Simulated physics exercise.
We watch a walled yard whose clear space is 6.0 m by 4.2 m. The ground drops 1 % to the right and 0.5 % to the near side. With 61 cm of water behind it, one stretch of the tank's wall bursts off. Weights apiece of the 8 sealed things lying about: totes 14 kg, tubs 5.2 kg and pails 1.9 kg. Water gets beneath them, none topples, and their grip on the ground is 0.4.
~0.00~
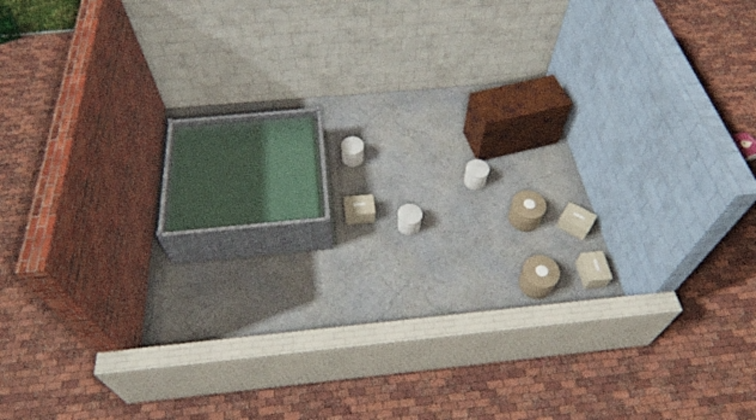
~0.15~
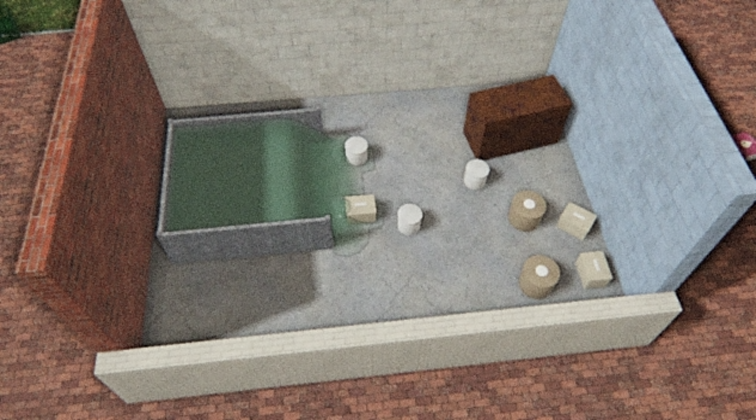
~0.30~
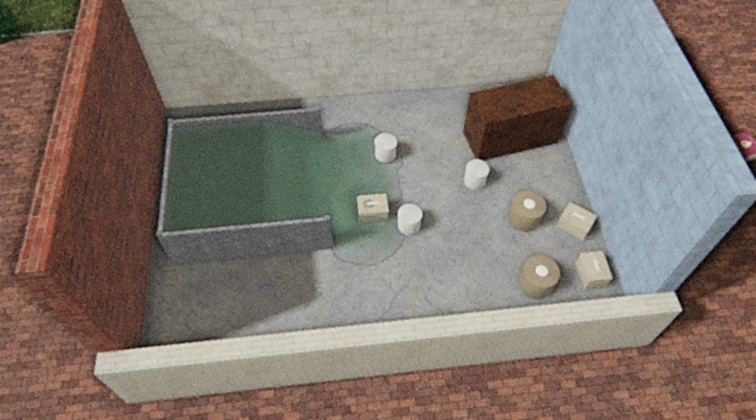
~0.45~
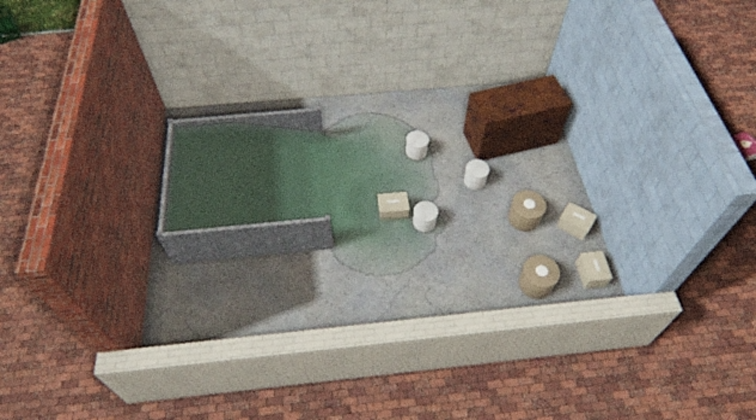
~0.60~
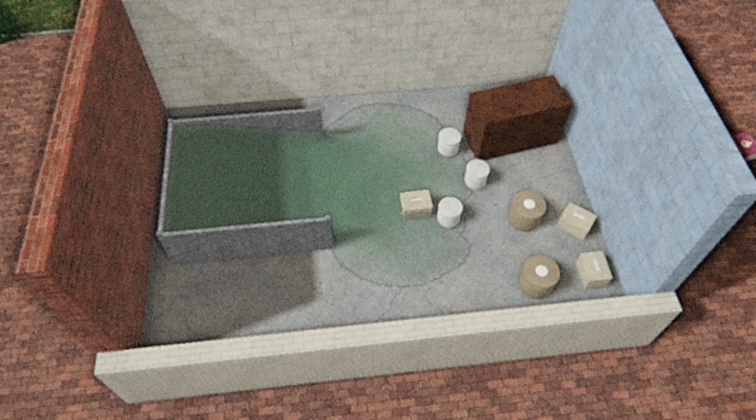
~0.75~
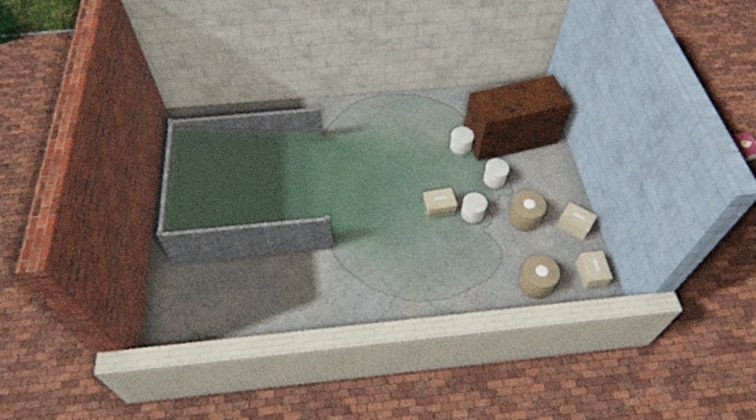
In a walled yard, green water spreads from an opened tank and pushes containers right.
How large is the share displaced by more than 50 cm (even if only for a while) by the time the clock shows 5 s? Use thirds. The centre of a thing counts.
Share: Two thirds or above.
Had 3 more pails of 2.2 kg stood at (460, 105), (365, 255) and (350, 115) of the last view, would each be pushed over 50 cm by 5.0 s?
In turn: Over, past it, past it.
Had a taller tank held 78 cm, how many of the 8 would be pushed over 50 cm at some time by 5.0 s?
In that case 8 of them.
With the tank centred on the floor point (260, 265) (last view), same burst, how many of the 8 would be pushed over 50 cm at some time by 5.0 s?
In that case 8 of them.
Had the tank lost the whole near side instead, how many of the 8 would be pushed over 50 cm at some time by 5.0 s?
Then 5.
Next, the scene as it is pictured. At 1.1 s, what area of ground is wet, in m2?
About 15 m2.
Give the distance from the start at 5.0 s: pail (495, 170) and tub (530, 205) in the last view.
In turn: 200 cm, 200 cm.
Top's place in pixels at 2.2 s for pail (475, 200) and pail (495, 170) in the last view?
Around (600, 211) and (589, 180).
After 1.1 s 4 of 8 are over 50 cm from their spots; 2 afloat.
After 2.2 s 7 of 8 are over 50 cm from their spots; 8 afloat.
After 3.5 s 7 of 8 are over 50 cm from their spots; 8 afloat.
After 5.0 s 8 of 8 are over 50 cm from their spots, and 8 have been at some point; 8 afloat.
